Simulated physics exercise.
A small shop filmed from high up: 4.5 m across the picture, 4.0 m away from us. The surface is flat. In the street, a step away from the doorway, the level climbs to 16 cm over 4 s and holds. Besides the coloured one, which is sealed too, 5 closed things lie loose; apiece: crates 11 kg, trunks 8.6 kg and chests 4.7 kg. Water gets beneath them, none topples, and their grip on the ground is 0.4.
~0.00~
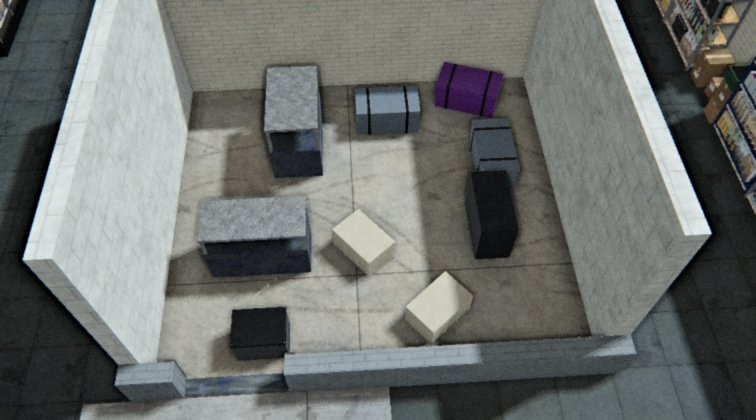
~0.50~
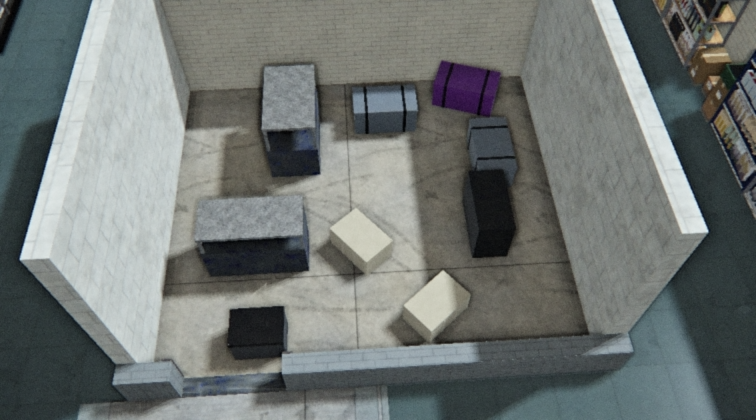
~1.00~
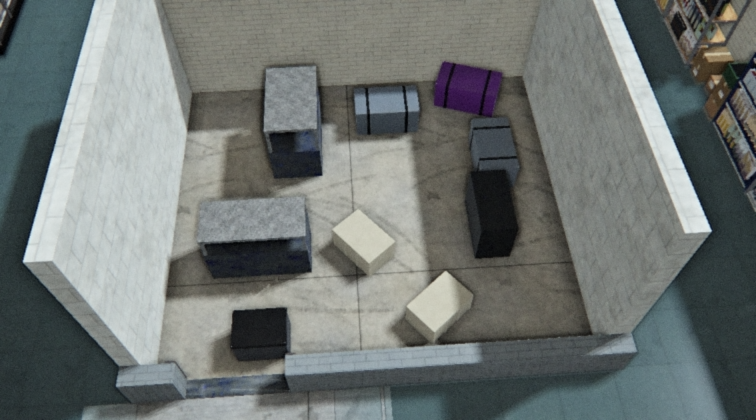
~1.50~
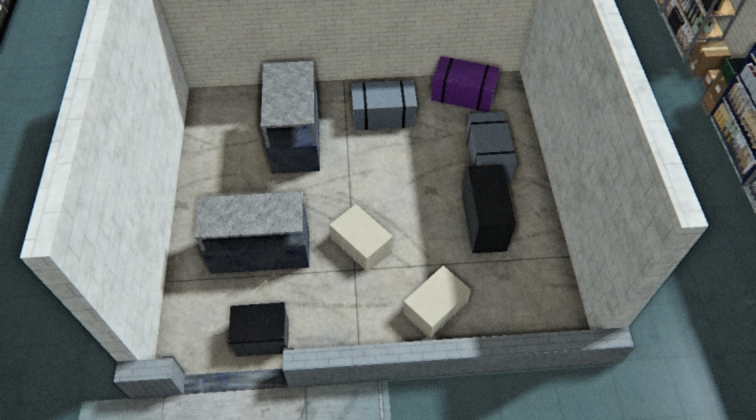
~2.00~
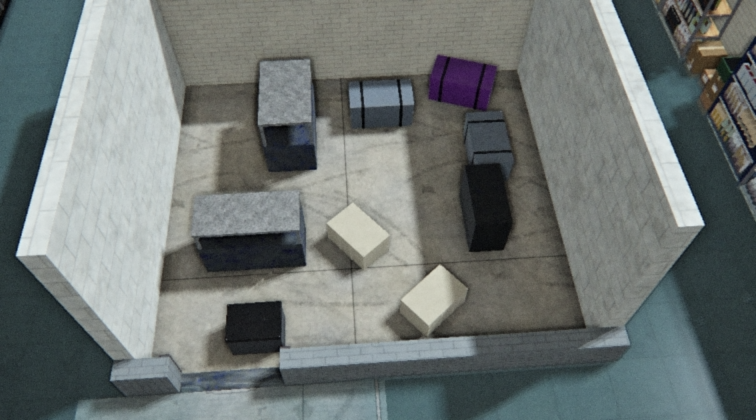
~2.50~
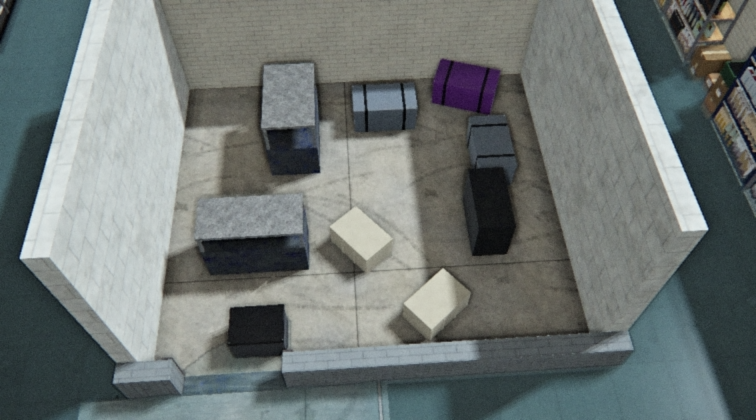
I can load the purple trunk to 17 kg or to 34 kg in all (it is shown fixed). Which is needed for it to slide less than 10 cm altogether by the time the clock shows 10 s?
Verdict: The lower weight is enough.
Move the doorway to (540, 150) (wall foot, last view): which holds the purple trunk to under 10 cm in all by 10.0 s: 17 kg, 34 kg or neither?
In that case only the larger load is enough.
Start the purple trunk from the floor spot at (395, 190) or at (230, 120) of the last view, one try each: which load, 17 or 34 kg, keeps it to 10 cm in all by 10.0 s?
In turn: Either load holds; only the larger holds.
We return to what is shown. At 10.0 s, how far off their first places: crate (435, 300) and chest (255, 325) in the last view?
In that order: 120 cm, 200 cm.
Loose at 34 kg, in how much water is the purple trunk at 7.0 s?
About 0 cm.
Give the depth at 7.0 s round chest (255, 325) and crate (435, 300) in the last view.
About 4 and 3 cm.
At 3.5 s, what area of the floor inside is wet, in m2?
Some 1.5 m2.
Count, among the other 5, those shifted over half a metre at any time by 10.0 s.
That makes 2.
After 3.5 s the purple trunk would be 0 cm from its start with 17 kg and 0 cm from its start with 34 kg; 0 cm of water round it then.
After 4.5 s the purple trunk would be 0 cm from its start with 17 kg and 0 cm from its start with 34 kg; 0 cm of water round it then.
After 7.0 s the purple trunk would be 0 cm from its start with 17 kg and 0 cm from its start with 34 kg; 0 cm of water round it then.
After 10.0 s the purple trunk would be 0 cm from its start with 17 kg and 0 cm from its start with 34 kg; 2 cm of water round it then.
